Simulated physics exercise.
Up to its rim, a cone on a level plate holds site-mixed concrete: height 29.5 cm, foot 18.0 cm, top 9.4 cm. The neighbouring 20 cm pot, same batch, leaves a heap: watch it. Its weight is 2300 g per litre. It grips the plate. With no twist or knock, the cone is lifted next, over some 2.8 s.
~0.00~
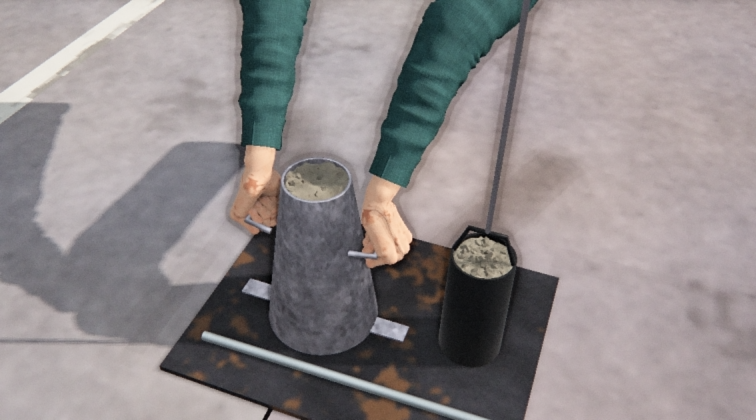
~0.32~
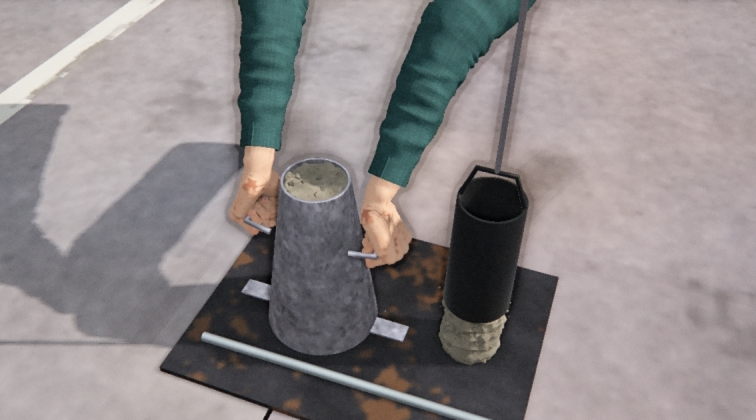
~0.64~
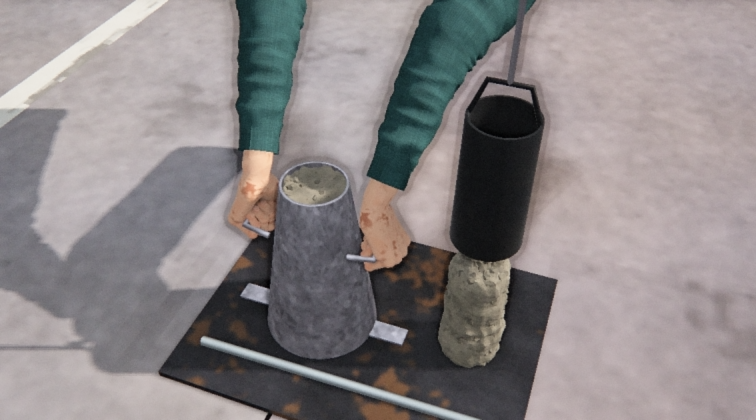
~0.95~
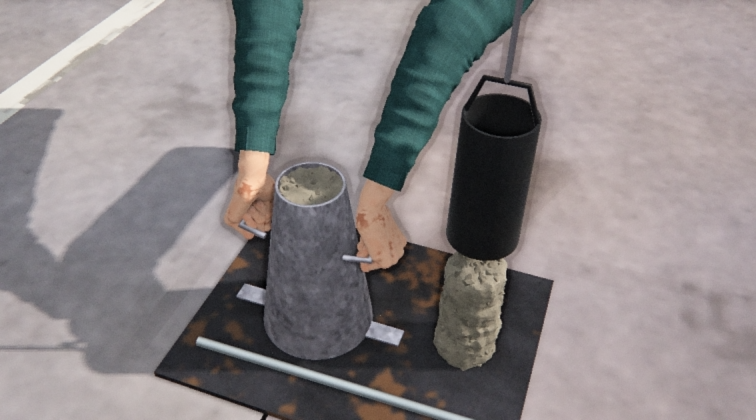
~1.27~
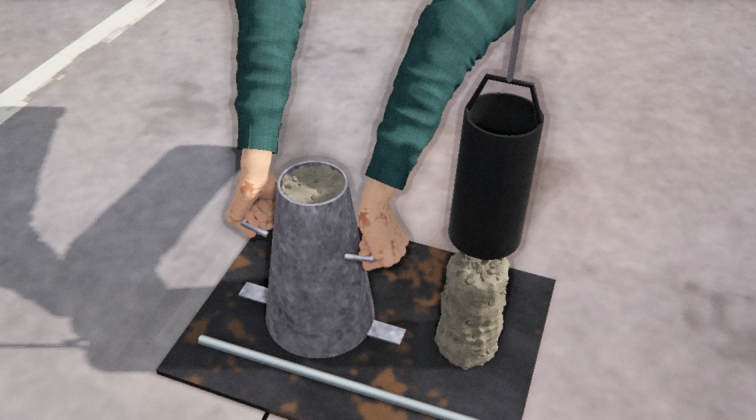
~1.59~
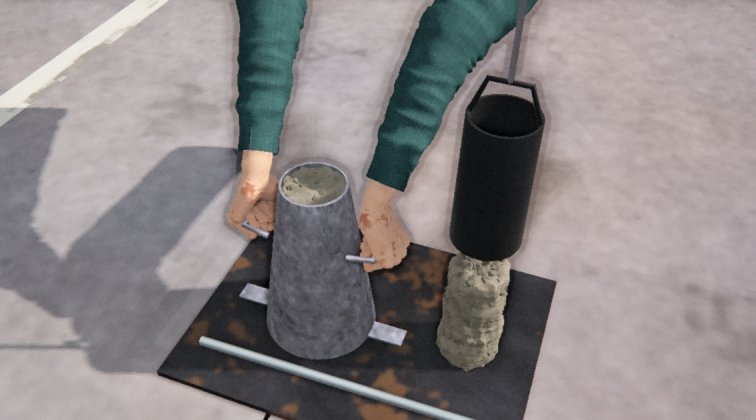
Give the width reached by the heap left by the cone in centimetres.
I'd expect roughly 18 cm.
After 2.3 s, the cone is up 7.1 cm; the site-mixed concrete has come down 0.6 cm to 29 cm and is 18 cm wide.
After 3.0 s, the cone is up 19 cm; the site-mixed concrete has come down 0.8 cm to 29 cm and is 18 cm wide.
After 3.7 s, the cone is up 30 cm; the site-mixed concrete has come down 0.9 cm to 29 cm and is 18 cm wide.
After 4.5 s, the cone is clear; the site-mixed concrete has come down 1.0 cm to 28 cm and is 18 cm wide.
After 5.1 s, at rest, the cone is clear; the site-mixed concrete has come down 1.0 cm to 28 cm and is 18 cm wide.
